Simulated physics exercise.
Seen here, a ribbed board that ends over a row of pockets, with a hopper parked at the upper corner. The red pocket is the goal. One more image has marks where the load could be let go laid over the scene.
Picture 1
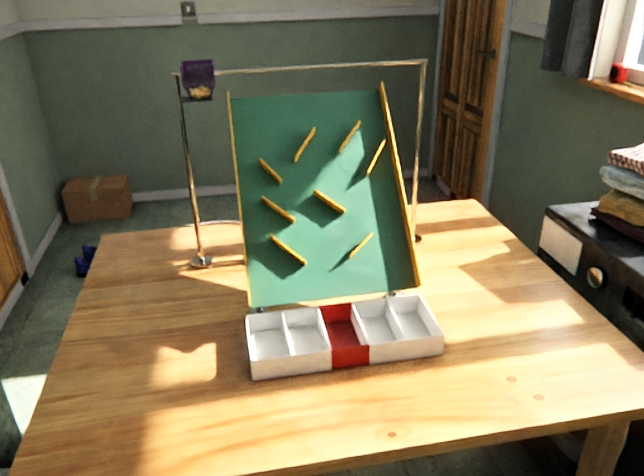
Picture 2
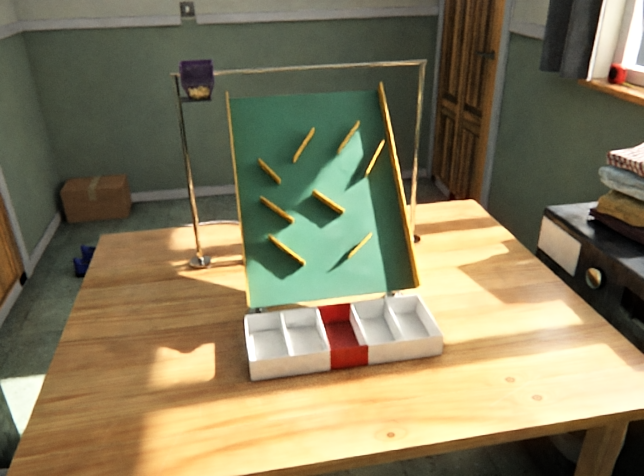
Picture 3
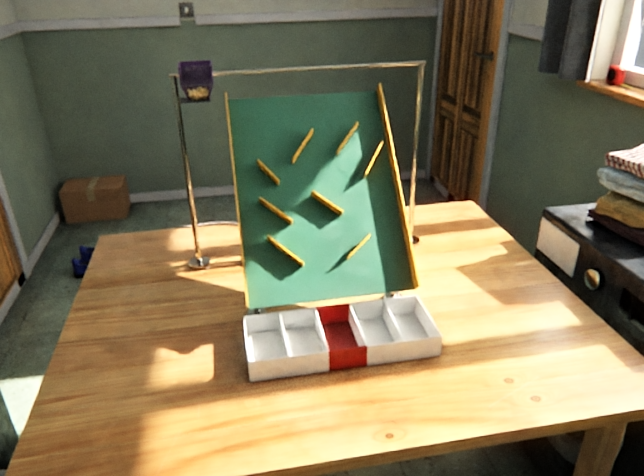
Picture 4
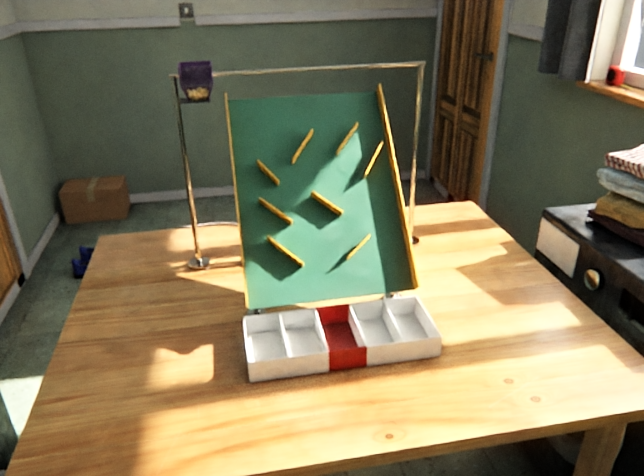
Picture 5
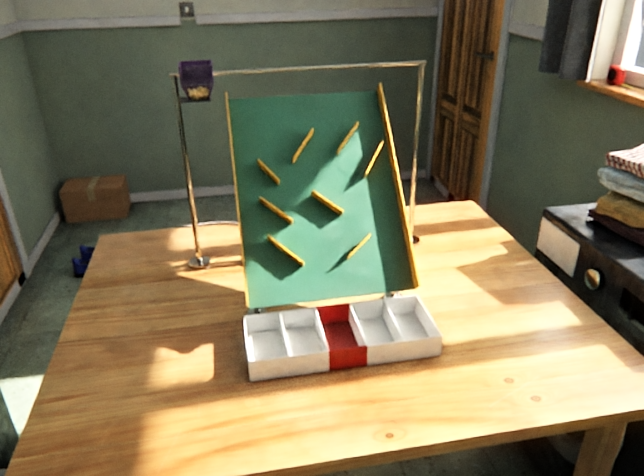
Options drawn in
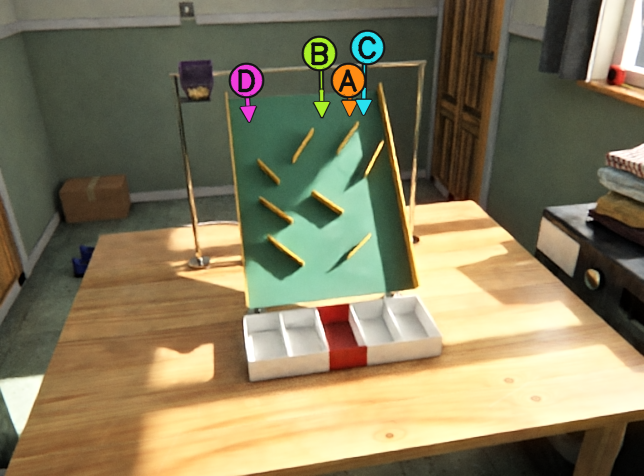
On a sunlit wooden table, a green ribbed board stands above white and red pockets, with a small hopper staying still upper left.
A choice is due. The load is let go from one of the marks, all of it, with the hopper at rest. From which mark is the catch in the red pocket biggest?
A is best.
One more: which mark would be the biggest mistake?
The answer is D.
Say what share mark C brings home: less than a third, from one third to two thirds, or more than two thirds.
Mark C gives from one third to two thirds.
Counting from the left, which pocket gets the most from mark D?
The first.
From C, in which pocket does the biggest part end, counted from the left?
It is the third one.
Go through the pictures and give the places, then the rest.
In the first picture, hopper at (202, 92), soya beans, door shut.
In the second picture, ribs (294, 158) to (314, 128), (339, 149) to (359, 121), (259, 159) to (280, 180).
In the third picture, ribs (366, 174) to (383, 142), (260, 197) to (293, 221), (312, 191) to (343, 211).
In the fourth picture, ribs (268, 236) to (304, 264), (349, 256) to (370, 235).
In the fifth picture, red pocket at (348, 357), number 3 of 5 from the left.
On the marked copy, mark A meets the board at (349, 110); mark B meets the board at (321, 111); mark C meets the board at (363, 109); mark D meets the board at (248, 116).
With A, most in the red pocket, about a quarter in other pockets.
With B, about half in the red pocket, about half in other pockets.
With C, about half in the red pocket, about half in other pockets, a stray few held on the board, a stray few outside the box.
With D, about a third in the red pocket, about half in other pockets, a small part outside the box.
